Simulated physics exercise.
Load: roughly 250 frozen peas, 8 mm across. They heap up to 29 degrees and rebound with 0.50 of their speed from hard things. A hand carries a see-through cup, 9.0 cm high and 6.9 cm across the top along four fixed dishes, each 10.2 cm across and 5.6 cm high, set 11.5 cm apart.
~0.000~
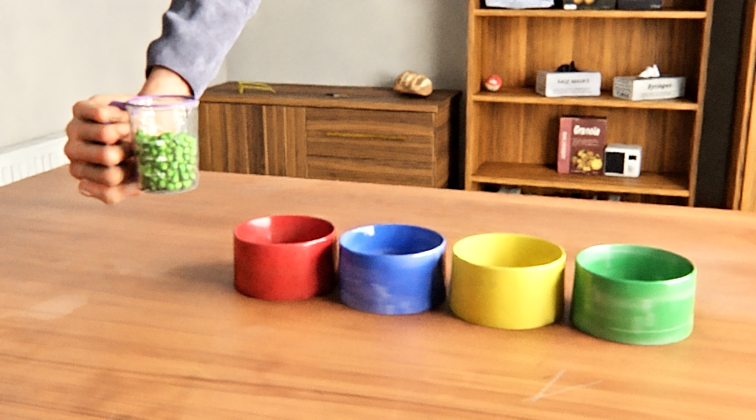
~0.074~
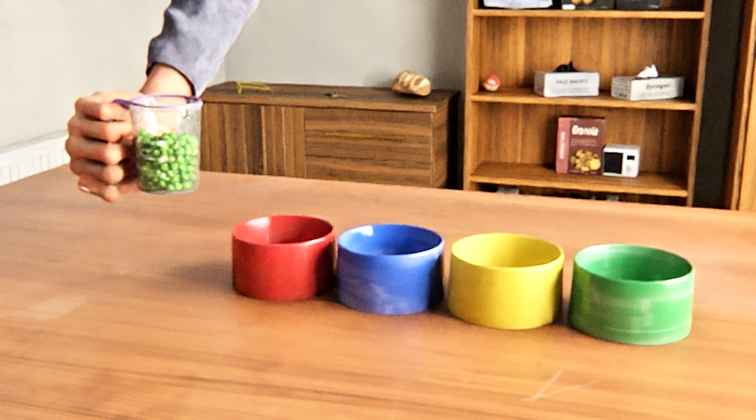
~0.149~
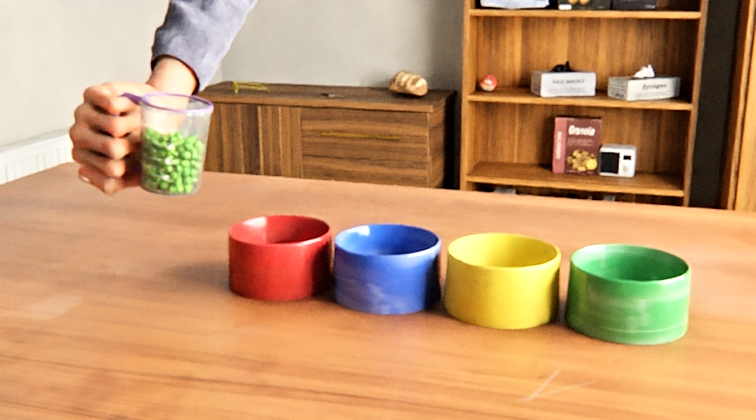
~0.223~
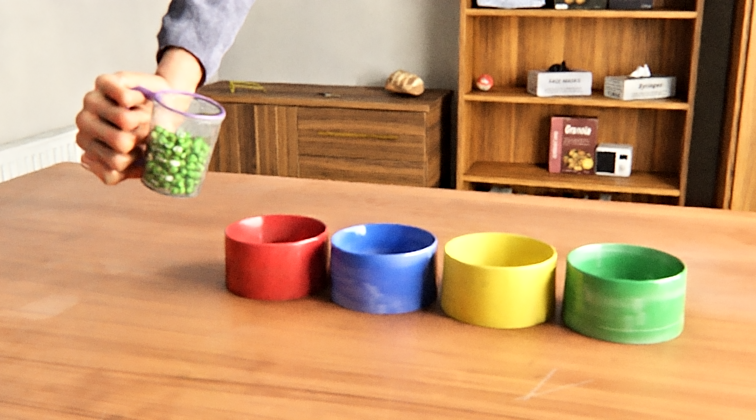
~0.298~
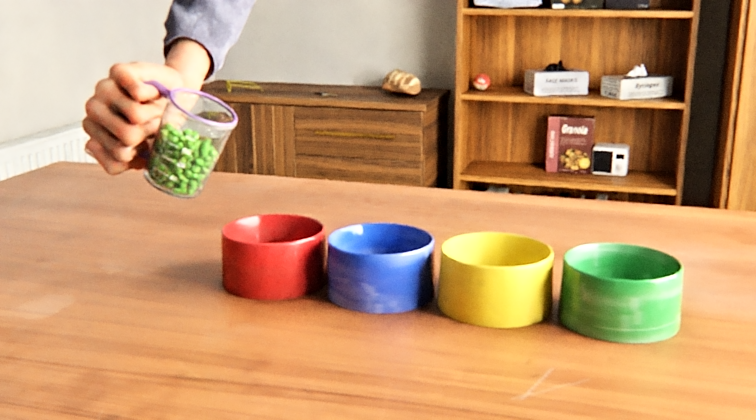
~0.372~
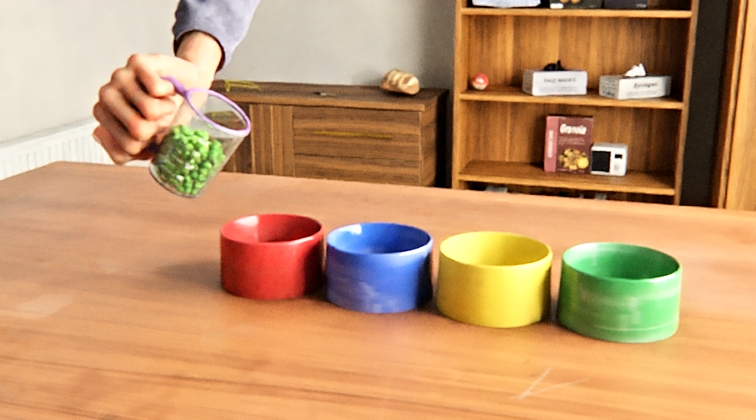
A hand holding a clear cup of green peas, moving it slightly right and tilting it beside four colourful dishes on a table.
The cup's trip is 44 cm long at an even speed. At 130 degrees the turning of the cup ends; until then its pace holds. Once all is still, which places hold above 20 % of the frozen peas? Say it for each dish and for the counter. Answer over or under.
Red dish: Under; blue dish: Over; green dish: Under; yellow dish: Under; on the counter: Under.
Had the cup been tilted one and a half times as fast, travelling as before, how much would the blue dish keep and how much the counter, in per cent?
Then: Blue 40, counter 20.
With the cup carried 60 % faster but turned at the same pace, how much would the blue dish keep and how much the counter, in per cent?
Then: Blue 0; counter 0.
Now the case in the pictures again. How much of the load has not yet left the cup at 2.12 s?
Some 0 per cent of the load.
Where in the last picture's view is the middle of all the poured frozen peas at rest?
Near (392, 277).
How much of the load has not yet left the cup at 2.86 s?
Roughly 0 per cent.
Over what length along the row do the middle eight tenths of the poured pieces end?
About 6 cm.
After 1.42 s, tilt 130 degrees; cup holds 0 %, blue 100 %.
Then, at 2.12 s, tilt 130 degrees; cup holds 0 %, blue 100 %.
After 2.86 s, tilt 130 degrees; cup holds 0 %, blue 100 %.
At rest (3.2 s), red 0 %, blue 100 %, green 0 %, yellow 0 %, counter 0 %.
